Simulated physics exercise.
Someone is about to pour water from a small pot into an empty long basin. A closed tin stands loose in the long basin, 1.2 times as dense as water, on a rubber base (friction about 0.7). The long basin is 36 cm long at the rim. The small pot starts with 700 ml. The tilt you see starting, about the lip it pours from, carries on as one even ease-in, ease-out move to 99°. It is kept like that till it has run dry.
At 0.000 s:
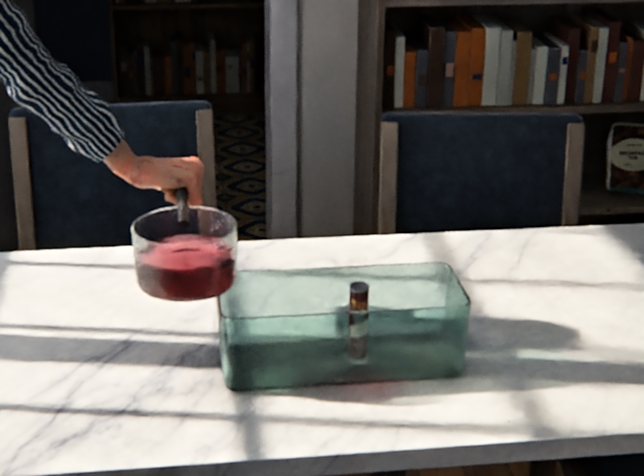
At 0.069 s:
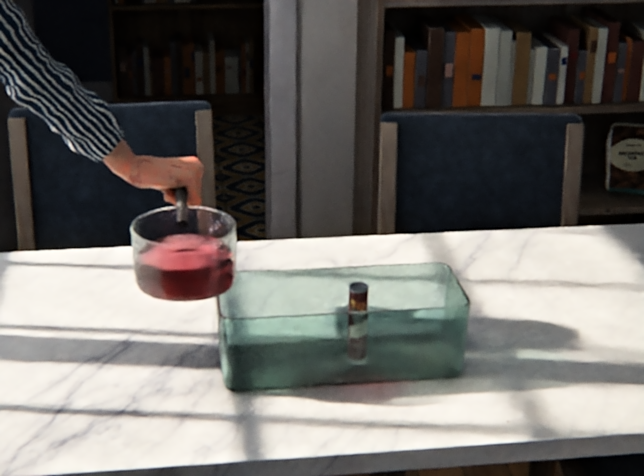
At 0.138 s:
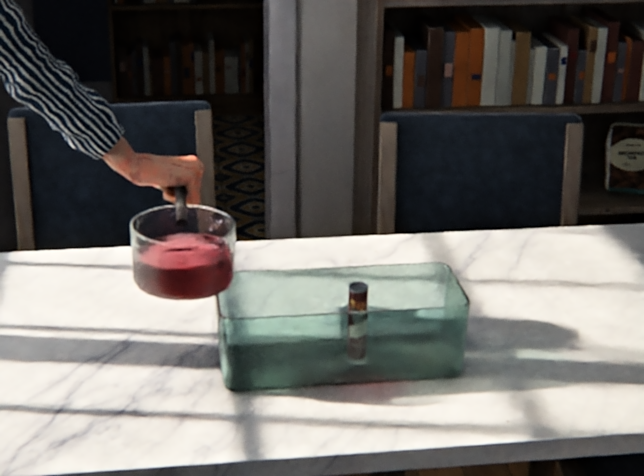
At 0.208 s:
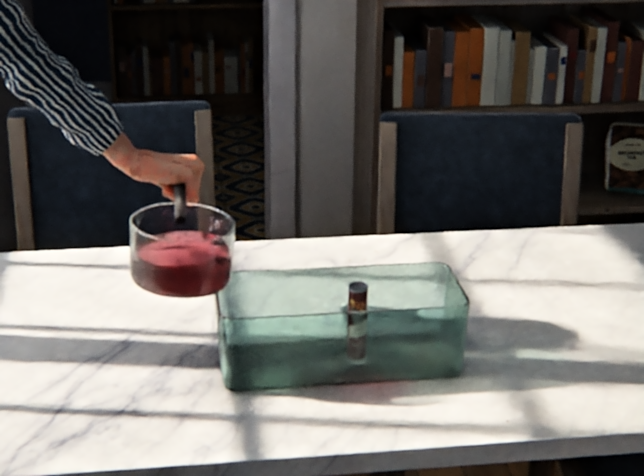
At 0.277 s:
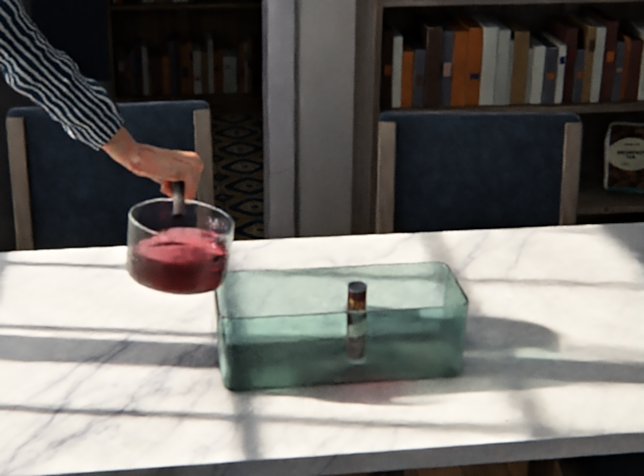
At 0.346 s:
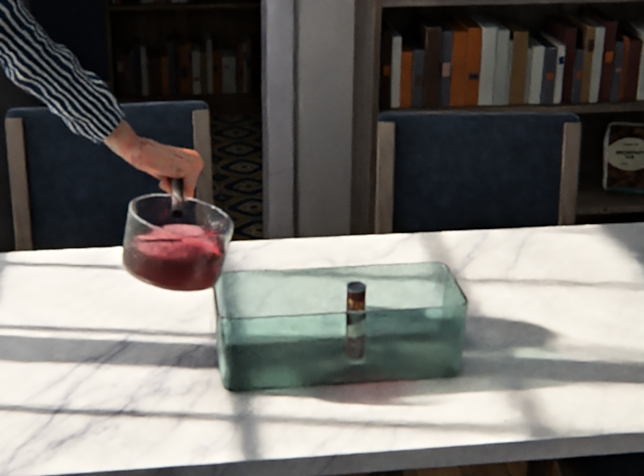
At a marble table before bookshelves and dark chairs, a hand in a striped sleeve holds a small clear pot of reddish liquid beside a greenish glass basin containing a small upright container, then slightly tilts the pot rightward.
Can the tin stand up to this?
The tin keeps standing.
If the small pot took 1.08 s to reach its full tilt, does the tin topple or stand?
Then it keeps standing.
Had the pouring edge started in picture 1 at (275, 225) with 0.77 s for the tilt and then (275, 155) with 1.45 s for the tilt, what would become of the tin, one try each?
First it falls; then it goes over.
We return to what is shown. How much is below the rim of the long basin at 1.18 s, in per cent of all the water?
Some 50 per cent.
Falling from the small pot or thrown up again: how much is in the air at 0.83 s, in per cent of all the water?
About 14 per cent.
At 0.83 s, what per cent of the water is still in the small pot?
Some 84 per cent.
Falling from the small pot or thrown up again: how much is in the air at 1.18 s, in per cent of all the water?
Some 22 per cent.
Then, 0.83 s in, the tilt is 60° and 85 per cent is still to pour; the tin stands where it began.
Then, 1.18 s in, the tilt is 91° and 27 per cent is still to pour; the tin stands where it began.
Then, 1.55 s in, the tilt is 99° and 3 per cent is still to pour; the tin stands where it began.
Then, 1.95 s in, the tilt is 99° and 0 per cent is still to pour; the tin stands where it began.
Finally, the tin stands where it began.
